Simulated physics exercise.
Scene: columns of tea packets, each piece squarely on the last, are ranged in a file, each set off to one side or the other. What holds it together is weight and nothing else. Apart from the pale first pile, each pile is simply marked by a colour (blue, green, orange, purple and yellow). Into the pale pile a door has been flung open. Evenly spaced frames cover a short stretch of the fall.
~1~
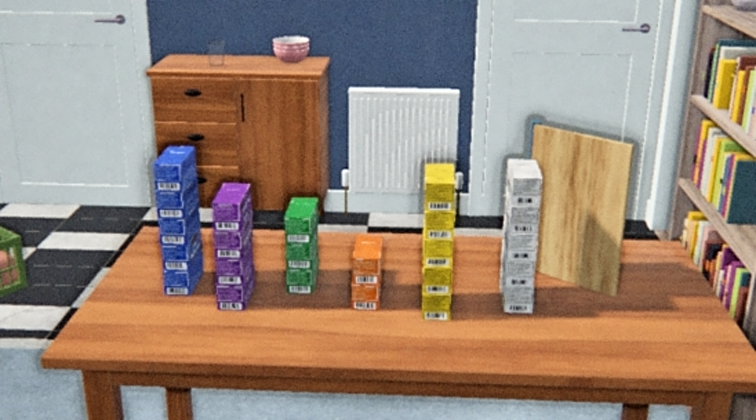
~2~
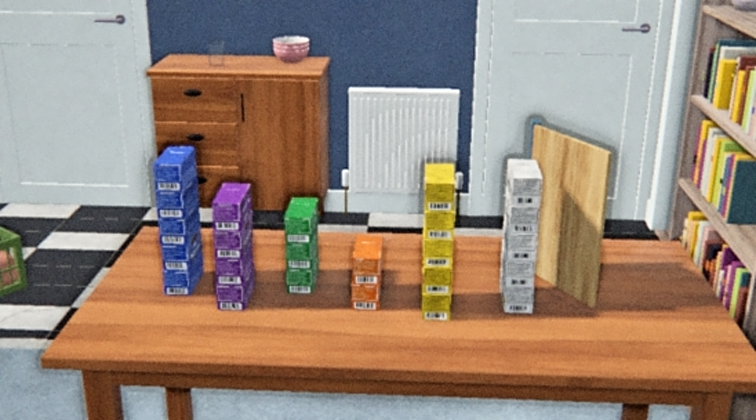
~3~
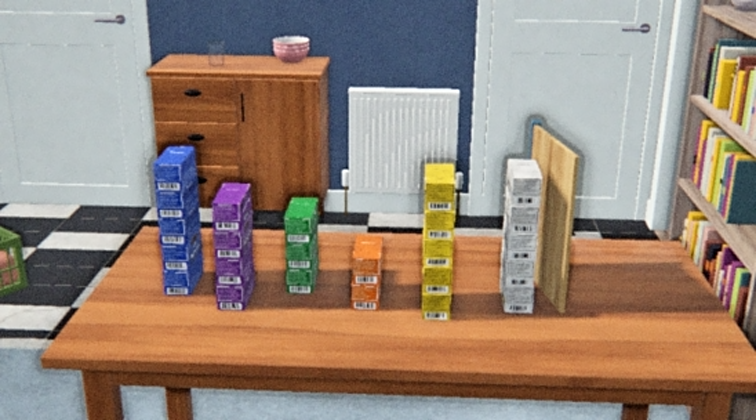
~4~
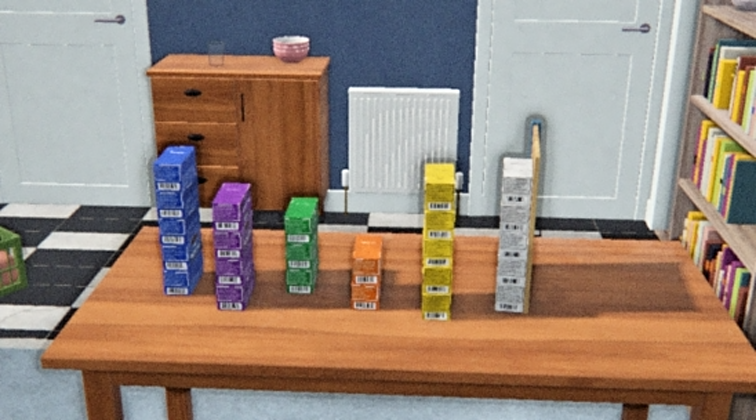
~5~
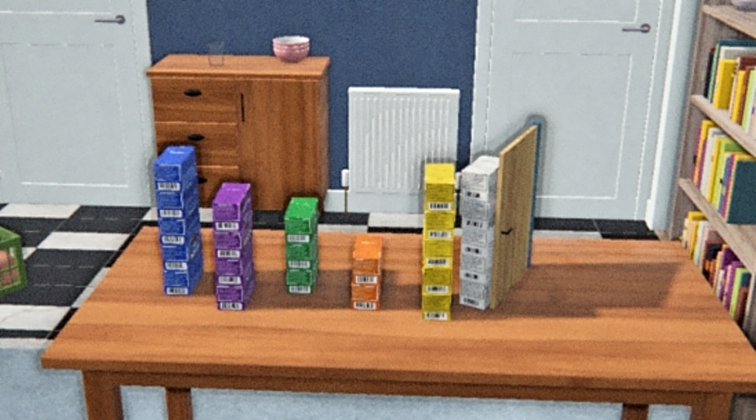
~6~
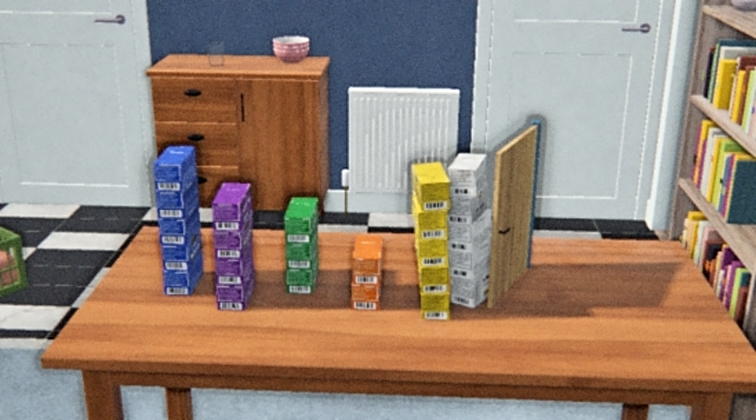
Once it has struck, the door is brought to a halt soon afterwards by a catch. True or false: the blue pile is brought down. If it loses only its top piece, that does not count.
False, it stays standing.
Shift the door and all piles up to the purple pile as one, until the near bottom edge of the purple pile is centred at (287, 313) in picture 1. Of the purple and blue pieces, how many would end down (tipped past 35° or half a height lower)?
Per colour, the numbers are purple 0 and blue 0.
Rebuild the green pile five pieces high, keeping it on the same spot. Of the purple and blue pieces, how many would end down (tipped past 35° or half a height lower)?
Tally: Purple = 0; blue = 0.
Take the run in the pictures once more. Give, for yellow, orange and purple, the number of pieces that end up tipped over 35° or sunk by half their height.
Tally: Yellow = 4, orange = 1, purple = 0.
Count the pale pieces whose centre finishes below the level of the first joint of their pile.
Tally at the end: 4.
Soon, 0 of the pale pile down; none of the 5 blue packets down (0 of 19 in all colours); top blue packet unmoved; top yellow packet tipped a little.
A while on, 4 of the pale pile down; none of the 5 blue packets down (0 of 19 in all colours); top blue packet unmoved; top yellow packet tipped well over, a little lower.
Towards the end, 4 of the pale pile down; none of the 5 blue packets down (4 of 19 in all colours); top blue packet unmoved; top yellow packet on its side.
Finally, 4 of the pale pile down; none of the 5 blue packets down (5 of 19 in all colours); top blue packet unmoved; top yellow packet on its side. Seen by the last camera, middles, top blue packet near (175, 169), top yellow packet near (272, 281).
